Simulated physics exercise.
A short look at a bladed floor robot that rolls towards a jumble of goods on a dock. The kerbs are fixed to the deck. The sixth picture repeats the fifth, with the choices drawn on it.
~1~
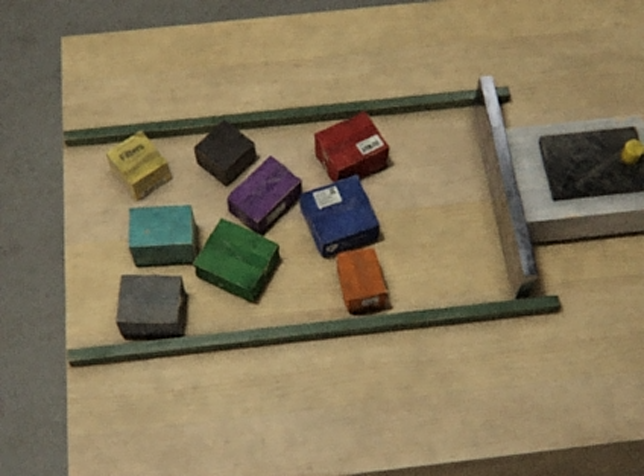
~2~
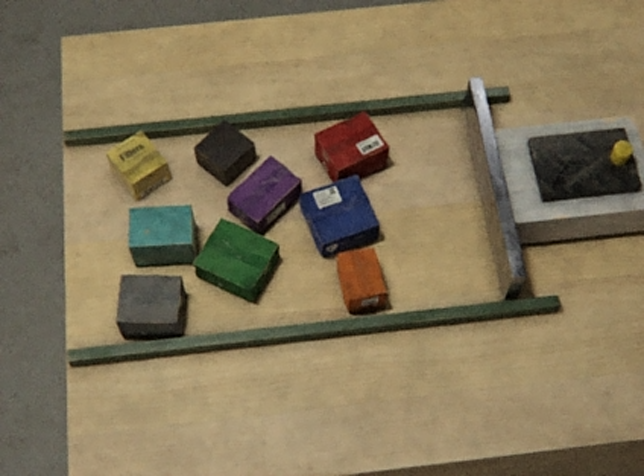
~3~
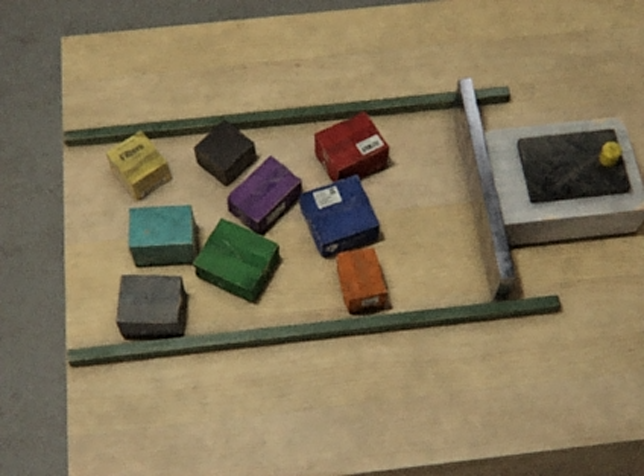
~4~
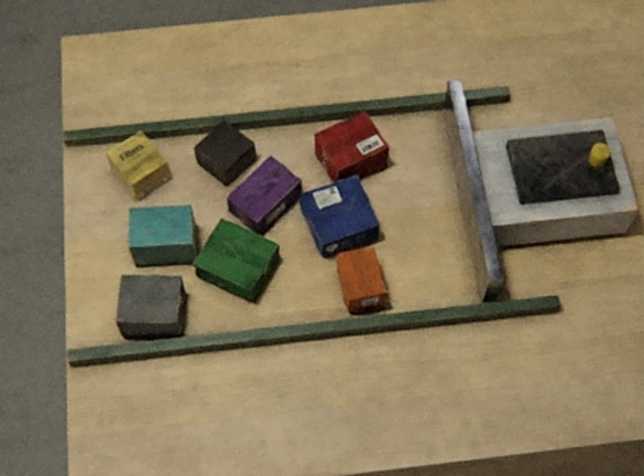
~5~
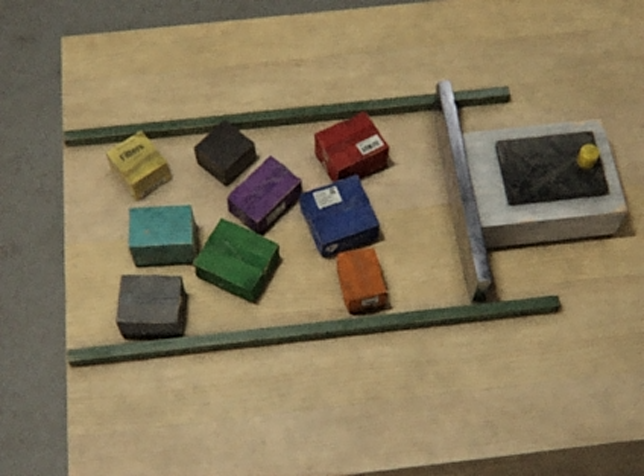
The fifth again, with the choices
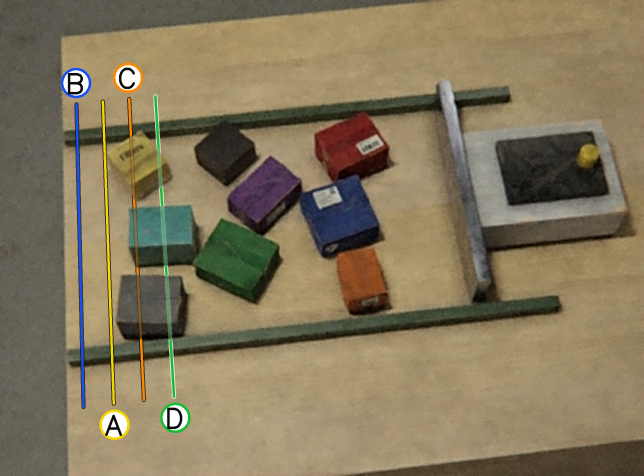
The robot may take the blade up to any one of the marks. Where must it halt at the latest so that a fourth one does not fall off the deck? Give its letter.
Line D.
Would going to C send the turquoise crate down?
By then, yes.
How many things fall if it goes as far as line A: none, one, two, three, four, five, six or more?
By then, six or more.
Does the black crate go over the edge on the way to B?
Yes.
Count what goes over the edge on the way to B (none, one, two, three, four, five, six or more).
Six or more.
On the copy, A at (108, 242); B at (80, 245); C at (136, 239); D at (164, 236).
On D. First, robot (436, 179); orange box (339, 282); red parcel (308, 144).
Then, robot (328, 190); grey box (98, 320); turquoise crate (108, 245).
Finally, robot (246, 199); turquoise crate over the edge; yellow box over the edge; three fallen.
By contrast, A drops six; B drops nine; C drops six.
